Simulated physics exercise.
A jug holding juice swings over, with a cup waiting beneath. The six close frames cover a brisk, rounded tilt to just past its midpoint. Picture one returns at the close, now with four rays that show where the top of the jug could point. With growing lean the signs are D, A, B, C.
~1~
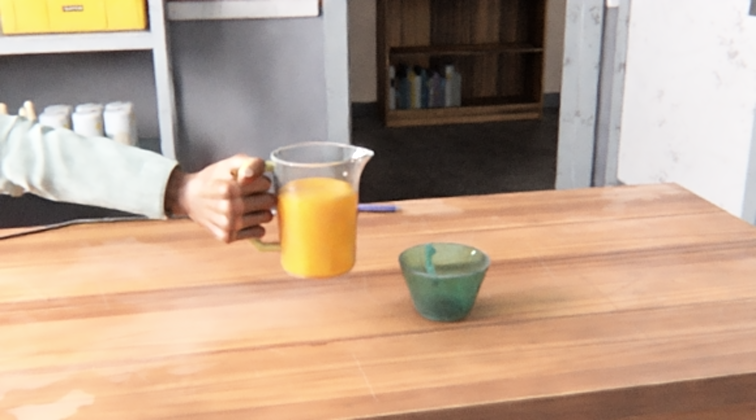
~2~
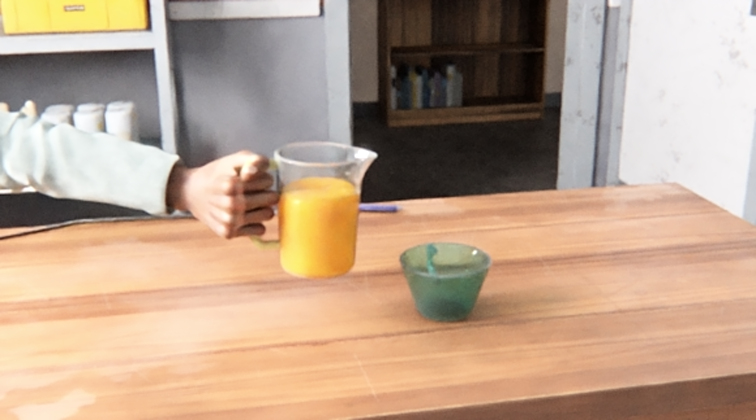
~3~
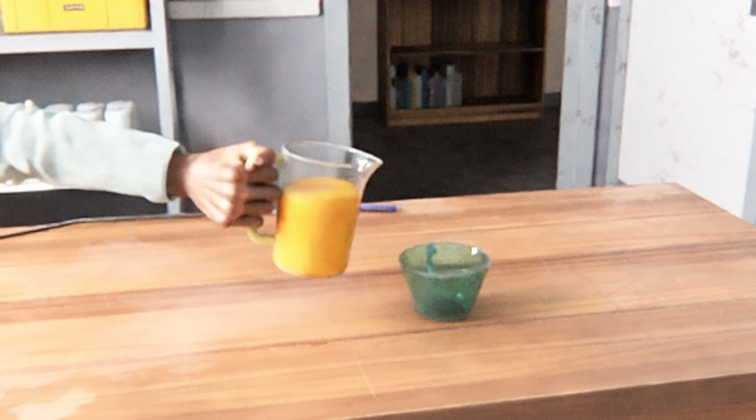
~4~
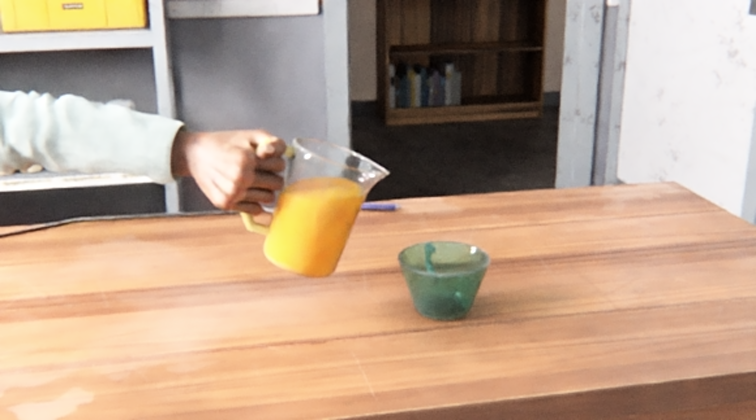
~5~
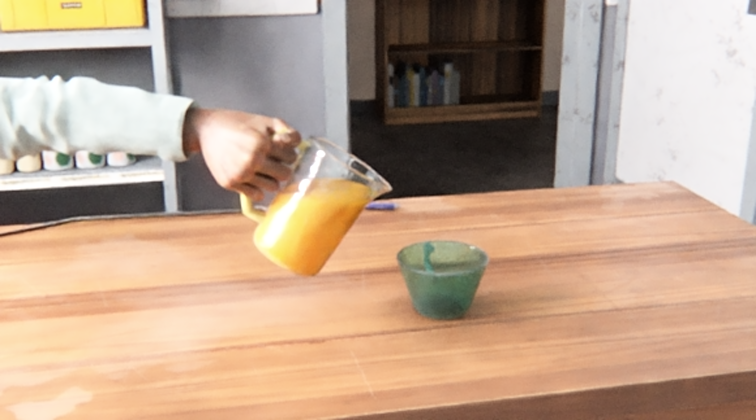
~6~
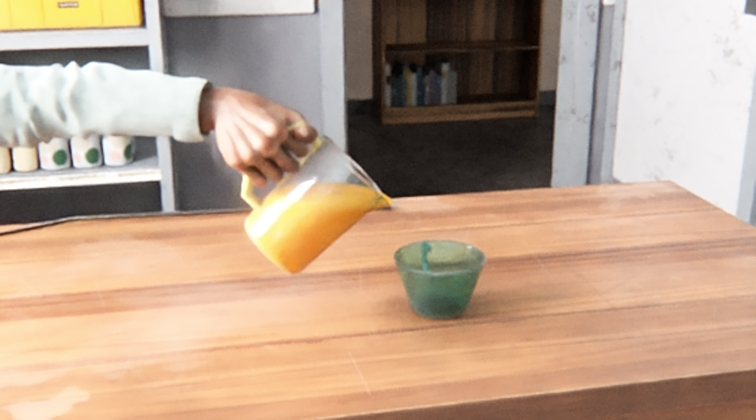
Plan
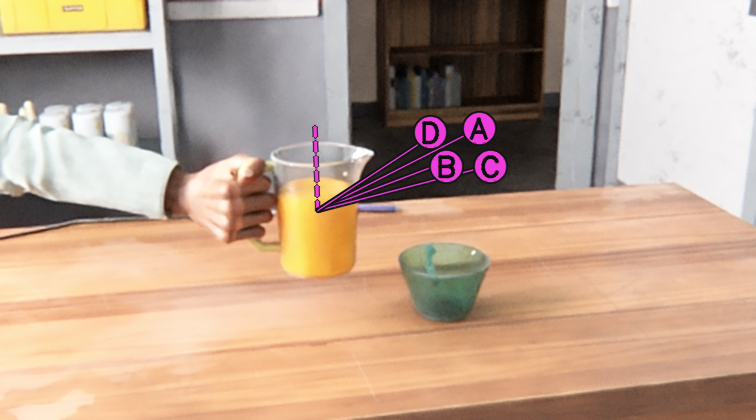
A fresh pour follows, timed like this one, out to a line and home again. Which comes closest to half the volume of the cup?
A is best.
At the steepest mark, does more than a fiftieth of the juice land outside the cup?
Yes.
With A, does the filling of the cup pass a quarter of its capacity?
Yes.
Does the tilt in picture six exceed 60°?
No.
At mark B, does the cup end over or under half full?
Over.
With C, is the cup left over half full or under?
Over half.
On the marked copy, A at (464, 135); B at (428, 168); C at (474, 169); D at (417, 144).
With A, the cup ends with about 51 % of what it can hold.
With B, the cup ends with about 72 % of what it can hold.
With C, the cup ends with about 74 % of what it can hold; 14 % of the juice is spilt.
With D, the cup ends with about 33 % of what it can hold.
